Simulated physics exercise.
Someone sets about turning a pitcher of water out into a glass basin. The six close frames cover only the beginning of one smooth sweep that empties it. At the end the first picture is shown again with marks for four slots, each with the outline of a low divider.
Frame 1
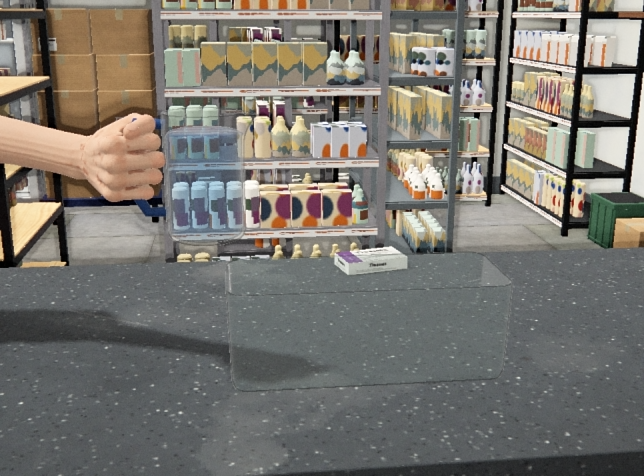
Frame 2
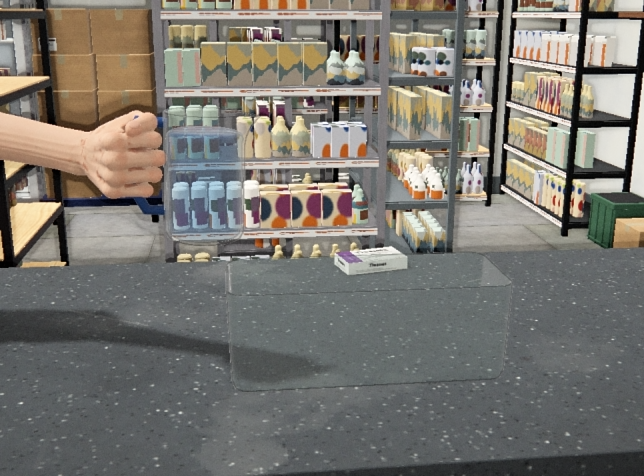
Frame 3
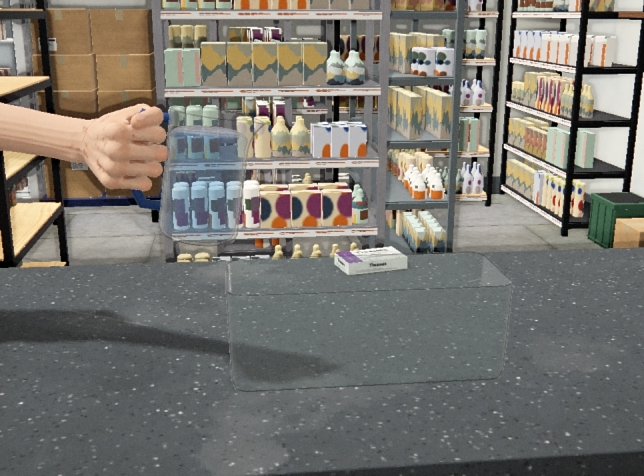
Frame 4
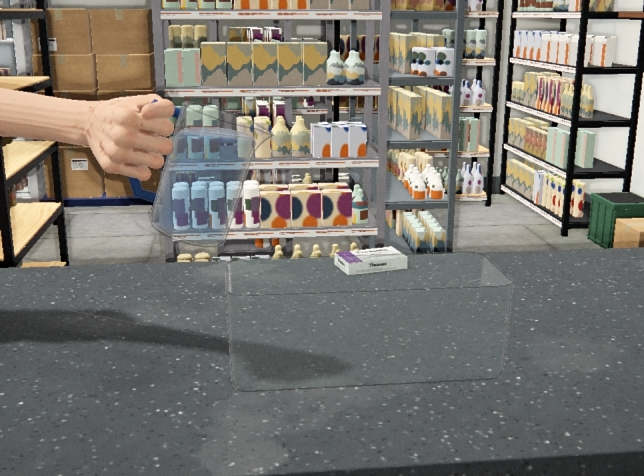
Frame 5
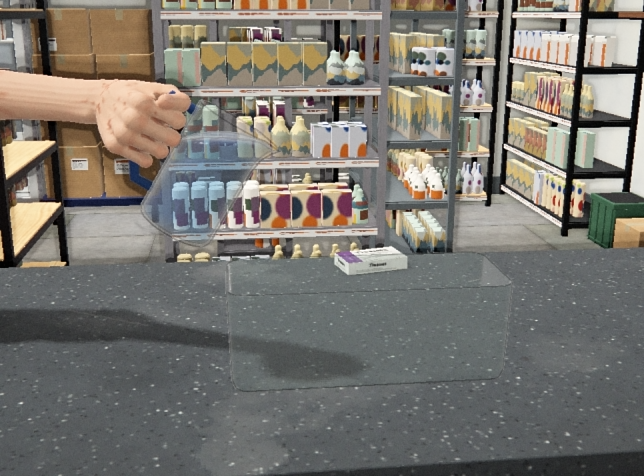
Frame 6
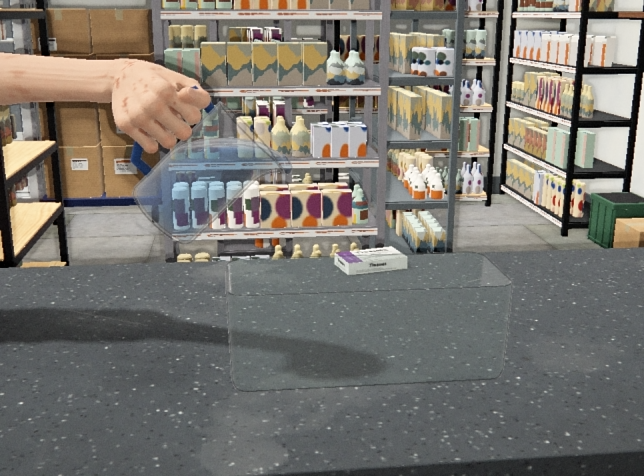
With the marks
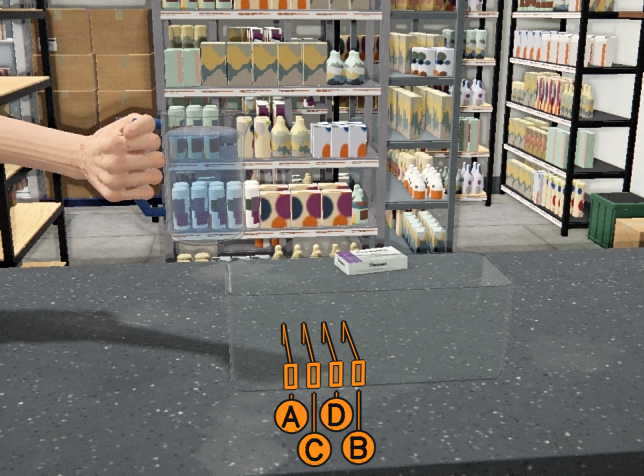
A hand holds a clear pitcher above a counter and tilts it toward the right.
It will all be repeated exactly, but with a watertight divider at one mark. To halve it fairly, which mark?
Slot D does it best.
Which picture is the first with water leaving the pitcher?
In picture 6.
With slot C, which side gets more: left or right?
More ends on the right.
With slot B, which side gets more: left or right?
The left one.
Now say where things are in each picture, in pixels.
Upright, lip at (256, 114); basin from (232, 389) to (502, 375); nothing has left yet, in the first frame.
Tipped about 2°, lip at (258, 116); nothing has left yet, in the second frame.
Tipped about 8°, lip at (264, 123); nothing has left yet, in the third frame.
Tipped about 18°, lip at (272, 134); nothing has left yet, in the fourth frame.
Tipped about 31°, lip at (280, 150); nothing has left yet, in the fifth frame.
Tipped about 46°, lip at (283, 170); water is over the lip, down to (283, 170), in the sixth frame.
On the marked copy, A at (291, 394); B at (358, 391); C at (314, 393); D at (336, 392).
With A, about 9 % ends left of the wall and 90 % right of it.
With B, about 66 % ends left of the wall and 28 % right of it; 6 % is lost outside.
With C, about 28 % ends left of the wall and 72 % right of it.
With D, about 52 % ends left of the wall and 43 % right of it; 5 % is lost outside.
